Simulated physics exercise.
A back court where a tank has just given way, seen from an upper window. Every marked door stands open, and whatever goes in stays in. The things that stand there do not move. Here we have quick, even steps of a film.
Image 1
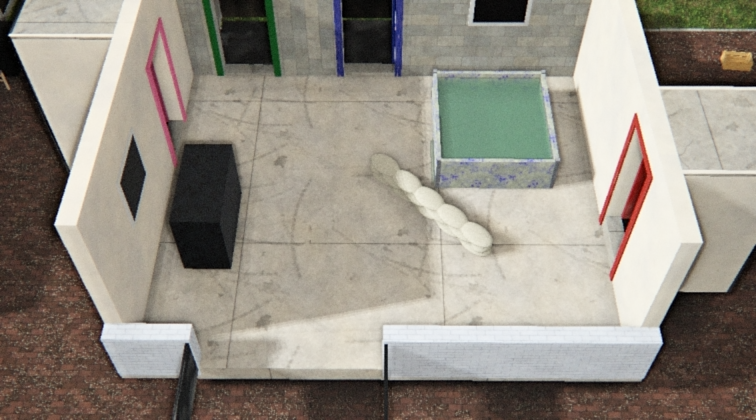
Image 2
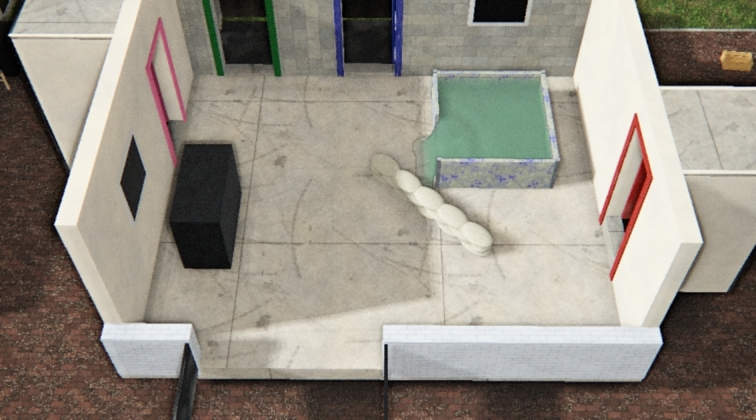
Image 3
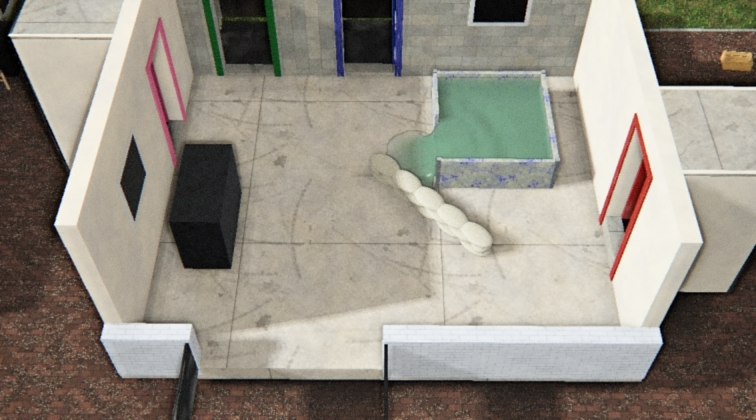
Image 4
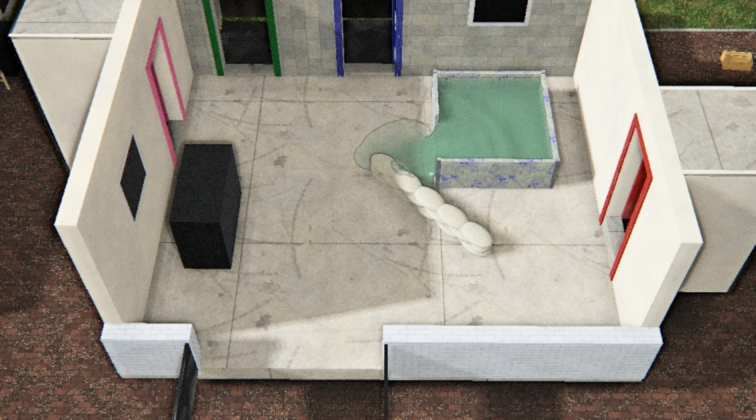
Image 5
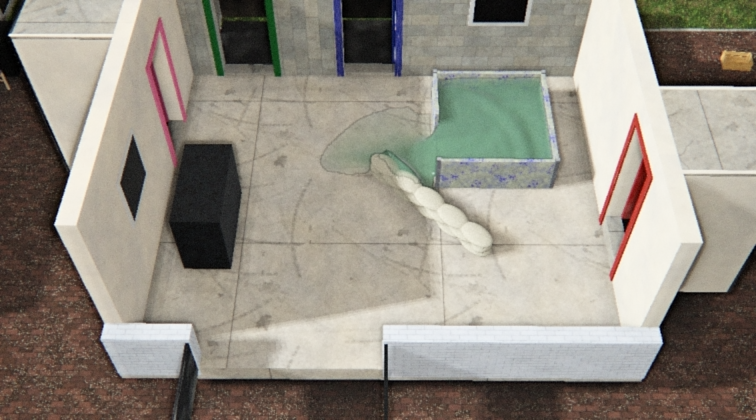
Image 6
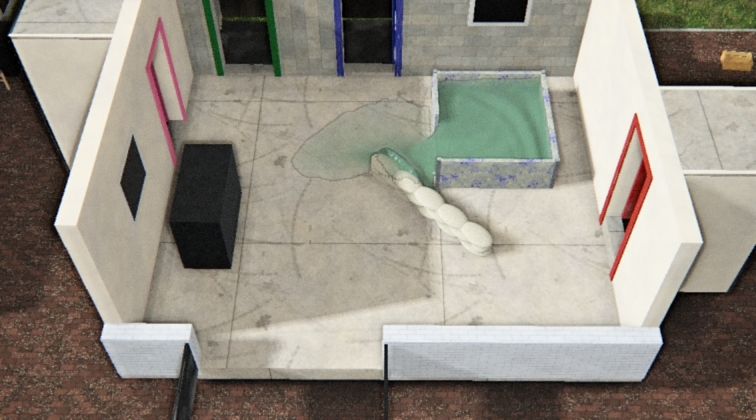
To begin with, green water lies still in a square tank at the right rear of a walled court, near a row of pale sacks and a black block. The tank's left side opens and water pours through the gap, then spreads leftward across the paving in a widening, thinning sheet.
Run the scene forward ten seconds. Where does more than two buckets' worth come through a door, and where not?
In the end red door: Limit not exceeded, green door: Limit exceeded, blue door: Limit exceeded, pink door: Limit exceeded.
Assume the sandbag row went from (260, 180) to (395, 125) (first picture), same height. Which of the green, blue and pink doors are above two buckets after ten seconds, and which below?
As I see it, the green door remains below, the blue door remains below, and the pink door remains below.
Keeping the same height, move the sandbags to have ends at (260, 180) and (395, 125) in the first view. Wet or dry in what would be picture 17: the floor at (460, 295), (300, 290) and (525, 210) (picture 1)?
Those spots come out untouched, swamped and untouched, respectively.
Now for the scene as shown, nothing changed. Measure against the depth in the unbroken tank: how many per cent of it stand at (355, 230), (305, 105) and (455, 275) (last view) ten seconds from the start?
Going in order, roughly 2, 10 and 6 %.
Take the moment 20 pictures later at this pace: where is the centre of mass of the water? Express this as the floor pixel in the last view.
Around pixel (406, 145) of the last picture.
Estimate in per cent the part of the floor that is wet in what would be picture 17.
About 40 per cent.
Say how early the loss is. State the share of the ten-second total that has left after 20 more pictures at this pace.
30 per cent.
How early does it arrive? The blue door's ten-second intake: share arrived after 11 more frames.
About 10 per cent.
A moment on, water covers 25 % of the floor; the red door not reached, the green door not reached, the blue door not reached, the pink door not reached.
Next, water covers 40 % of the floor; the red door wet at the sill, nothing in, the green door under two buckets in, the blue door under two buckets in, the pink door under two buckets in.
Then, water covers 45 % of the floor; the red door wet at the sill, nothing in, the green door over two buckets in, the blue door over two buckets in, the pink door over two buckets in.
Later, water covers 75 % of the floor; the red door wet at the sill, nothing in, the green door over two buckets in, the blue door over two buckets in, the pink door over two buckets in.
In the end, water covers 90 % of the floor; the red door wet at the sill, nothing in, the green door far over two buckets in, the blue door over two buckets in, the pink door over two buckets in.
